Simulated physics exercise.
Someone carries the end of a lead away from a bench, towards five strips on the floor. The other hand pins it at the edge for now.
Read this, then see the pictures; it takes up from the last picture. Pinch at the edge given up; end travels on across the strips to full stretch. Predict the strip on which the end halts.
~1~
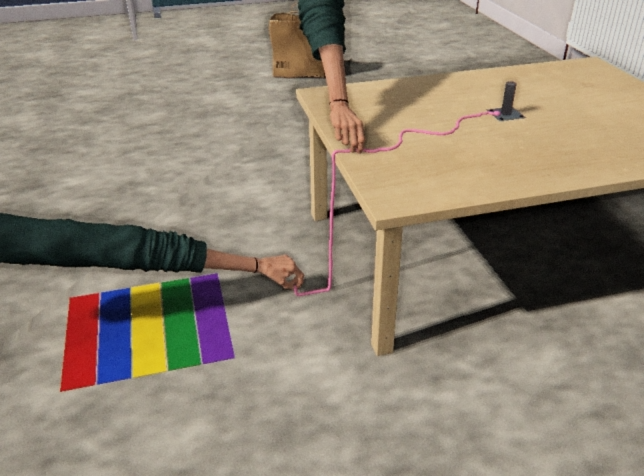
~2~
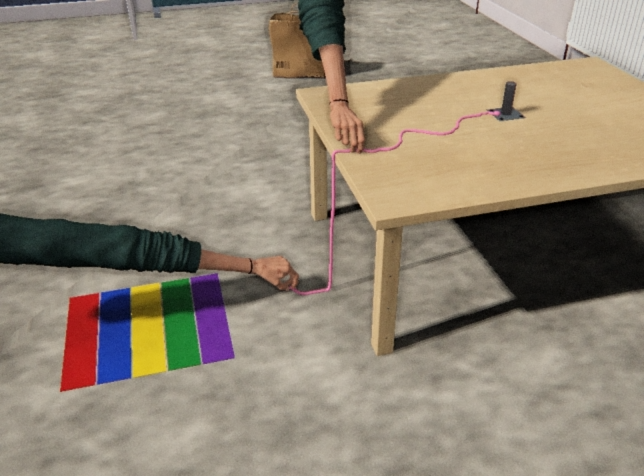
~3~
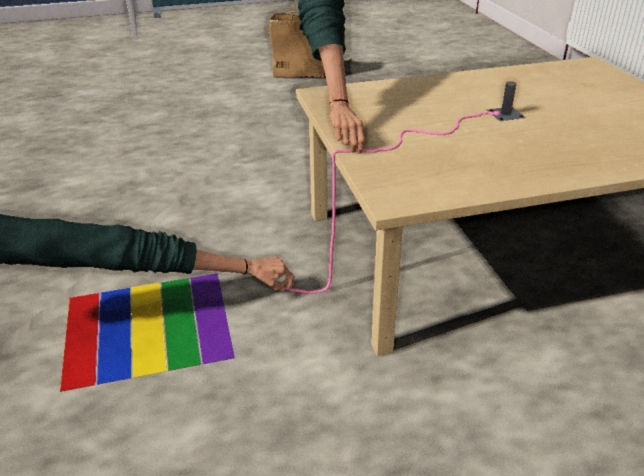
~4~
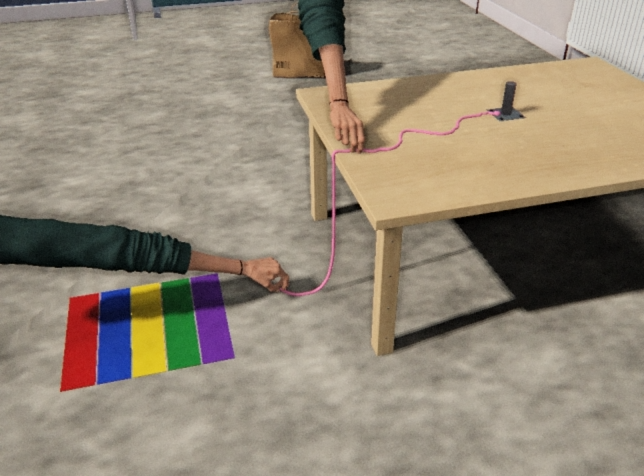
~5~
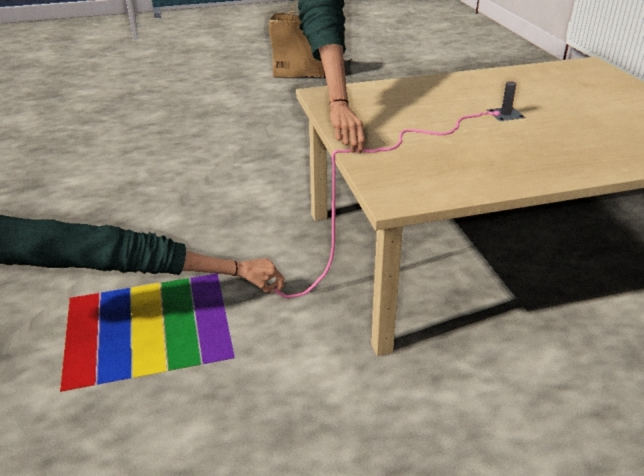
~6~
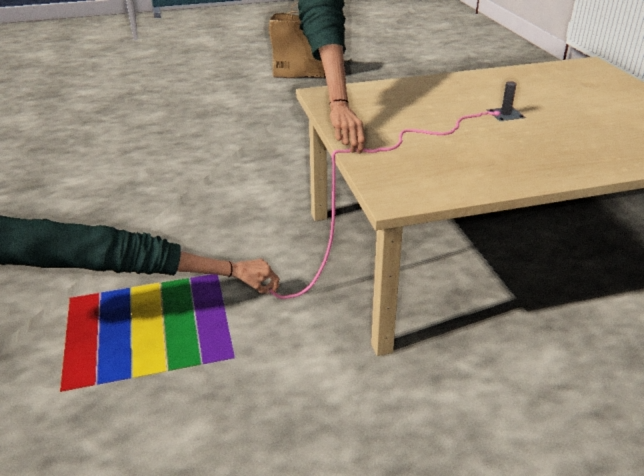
The yellow strip.
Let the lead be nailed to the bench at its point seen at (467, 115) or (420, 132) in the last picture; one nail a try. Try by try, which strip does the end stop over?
The end reaches yellow and then green.
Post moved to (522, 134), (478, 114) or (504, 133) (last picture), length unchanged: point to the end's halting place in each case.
Per try, approx.: (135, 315); (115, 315); (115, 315).
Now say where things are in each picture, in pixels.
End (295, 286); purple (216, 344); green (183, 350); yellow (149, 356); blue (115, 363); red (79, 369), in the first picture.
End (290, 287); lead through (473, 116) (435, 134) (396, 147) (334, 161) (332, 225) (331, 278), in the second picture.
End (286, 288), in the third picture.
End (281, 289); lead through (473, 116) (435, 134) (396, 147) (334, 161) (334, 225) (328, 278), in the fourth picture.
End (276, 290), in the fifth picture.
End (271, 290); lead through (473, 116) (435, 134) (396, 147) (334, 161) (333, 225) (317, 278), in the sixth picture.
Soon after, end near (197, 303); over purple.
Then, end near (166, 309); over green.
At full stretch, end near (146, 312); over yellow. Over yellow.
